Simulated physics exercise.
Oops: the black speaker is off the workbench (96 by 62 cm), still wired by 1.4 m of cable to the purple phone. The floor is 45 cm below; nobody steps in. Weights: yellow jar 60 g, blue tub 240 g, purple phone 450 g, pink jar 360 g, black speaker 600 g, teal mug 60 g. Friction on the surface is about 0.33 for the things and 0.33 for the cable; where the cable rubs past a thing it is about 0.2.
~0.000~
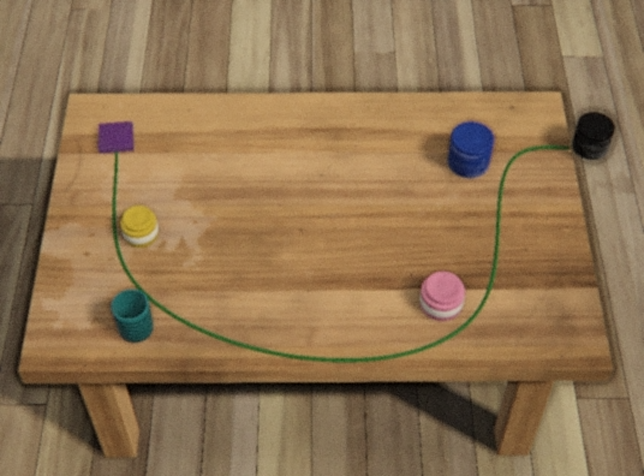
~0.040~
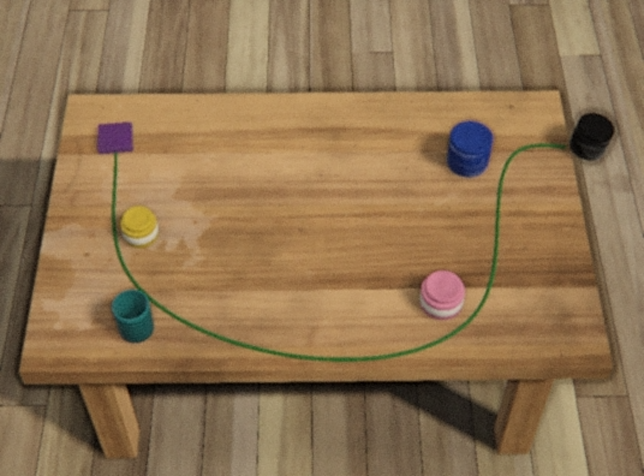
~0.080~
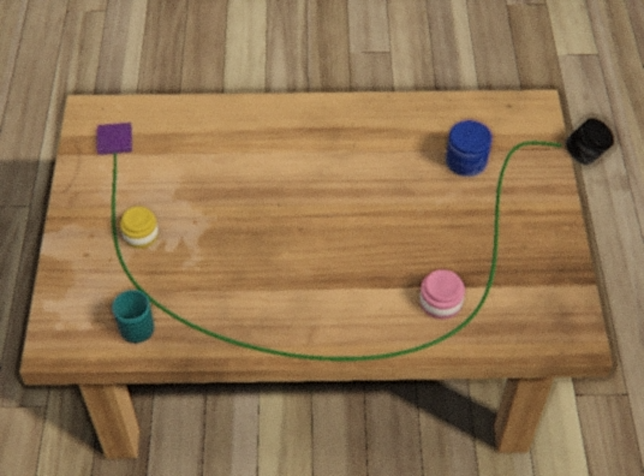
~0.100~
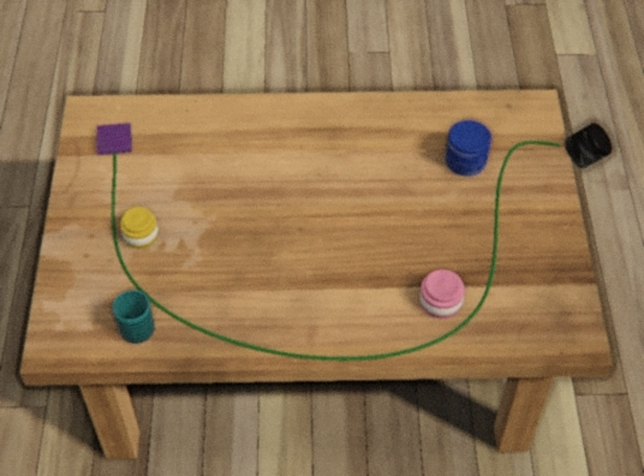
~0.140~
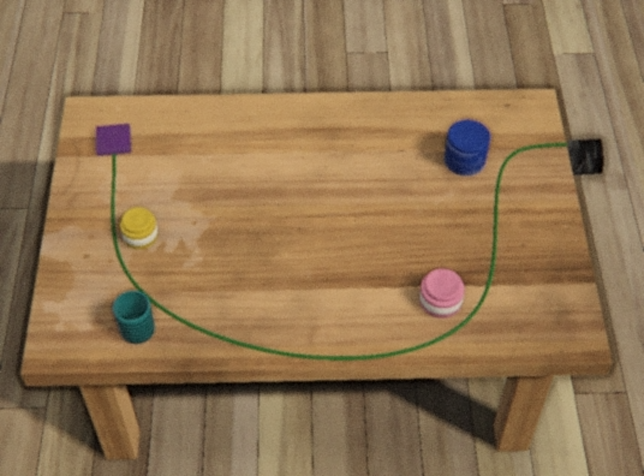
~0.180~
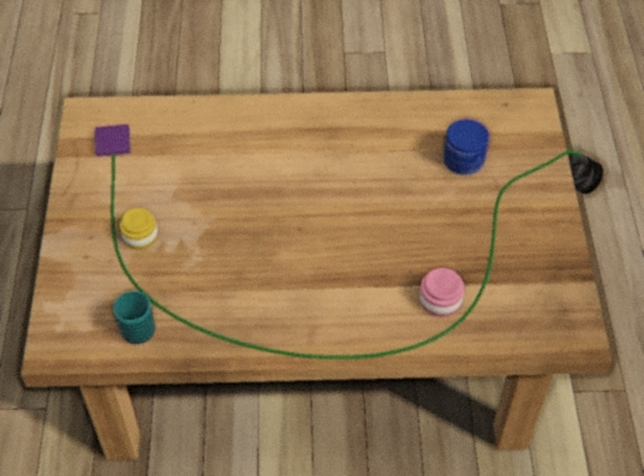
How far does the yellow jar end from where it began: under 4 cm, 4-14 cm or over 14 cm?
Result: Yellow jar travels a long way.
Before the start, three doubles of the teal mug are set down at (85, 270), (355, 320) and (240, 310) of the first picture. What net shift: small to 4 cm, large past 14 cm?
In that order: Small, large, large.
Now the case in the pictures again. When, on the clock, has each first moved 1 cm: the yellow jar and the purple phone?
Yellow jar 0.30 s, purple phone not at all.
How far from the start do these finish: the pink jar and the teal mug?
About: Pink jar 2 cm, teal mug 0 cm.
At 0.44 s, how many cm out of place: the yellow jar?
About: Yellow jar 25 cm.
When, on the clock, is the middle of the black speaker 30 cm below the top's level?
That is: 0.30 s.
At 0.4 s, the cable's tail end at (116, 157); yellow jar 26 cm off its start, pink jar 3 cm off its start, black speaker over the edge.
At 0.7 s, the cable's tail end at (116, 157); yellow jar 61 cm off its start, pink jar 3 cm off its start, black speaker over the edge.
At 0.9 s, the cable's tail end at (116, 157); yellow jar over the edge, pink jar 3 cm off its start at (443, 268), black speaker over the edge.
At 1.2 s, the cable's tail end at (116, 157); yellow jar over the edge, pink jar 3 cm off its start, black speaker over the edge.
At 2.4 s, the cable's tail end at (116, 157); yellow jar over the edge, pink jar 3 cm off its start at (443, 268), black speaker over the edge.
